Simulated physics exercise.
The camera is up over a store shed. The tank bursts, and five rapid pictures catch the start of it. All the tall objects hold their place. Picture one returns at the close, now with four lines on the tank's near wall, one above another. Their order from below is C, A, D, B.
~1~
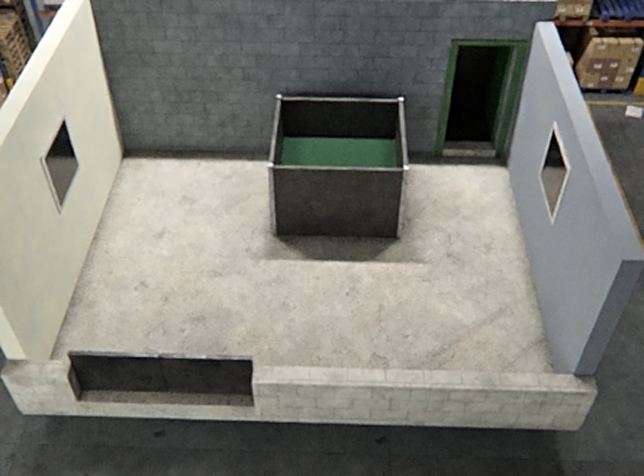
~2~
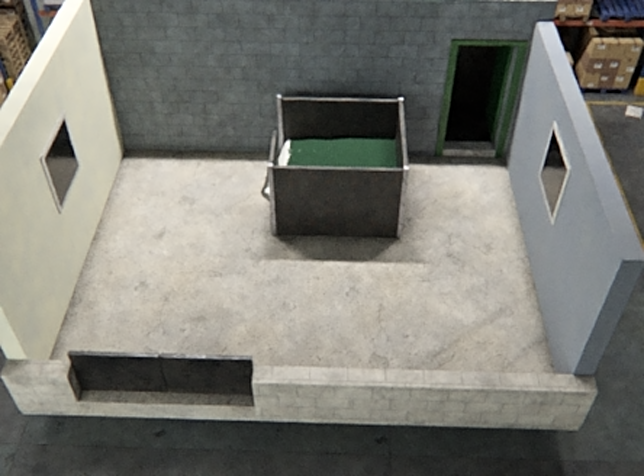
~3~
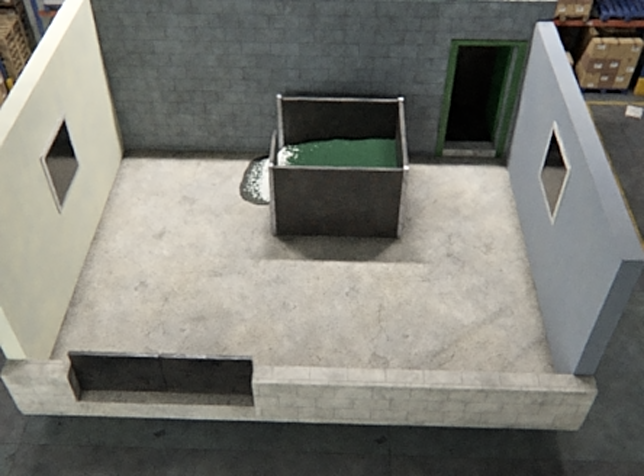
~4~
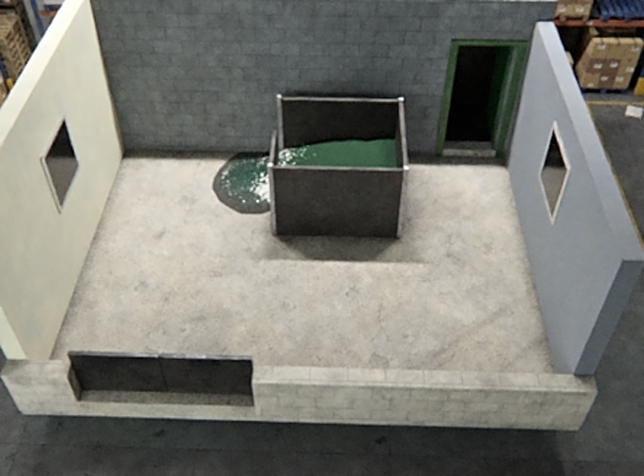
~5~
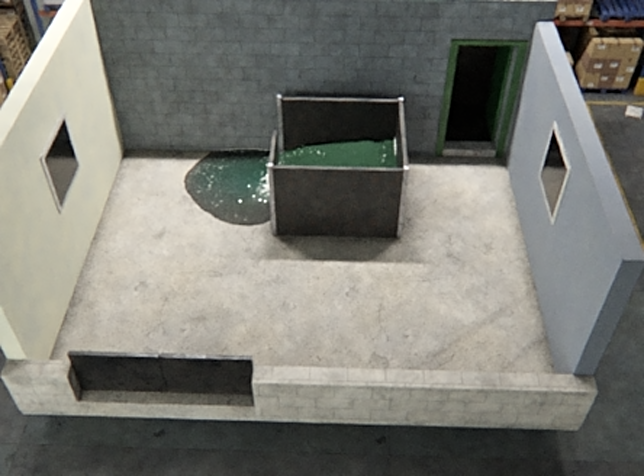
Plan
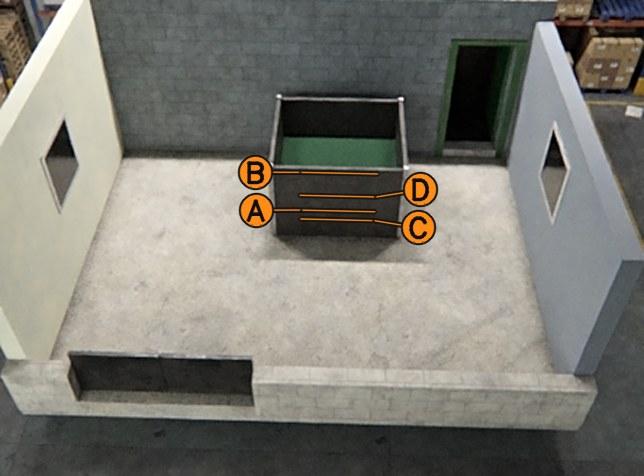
The clip shows a raised view of a shed with an open top, where green water sits in a dark square tank; water then emerges from the tank's left side and spreads leftward across the pale floor in a widening puddle.
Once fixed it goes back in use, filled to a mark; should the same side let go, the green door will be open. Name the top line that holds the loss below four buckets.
Choose D.
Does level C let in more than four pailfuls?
No, not at all.
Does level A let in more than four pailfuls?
No, not at all.
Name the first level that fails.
The answer is B.
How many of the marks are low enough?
Three of them.
On the marked copy, A at (337, 210); B at (338, 173); C at (337, 219); D at (337, 196); from the bottom up C, A, D, B.
With A, nothing gets over.
With B, some 15 bucketfuls get in.
With C, nothing gets over.
With D, a bucket or two gets in.
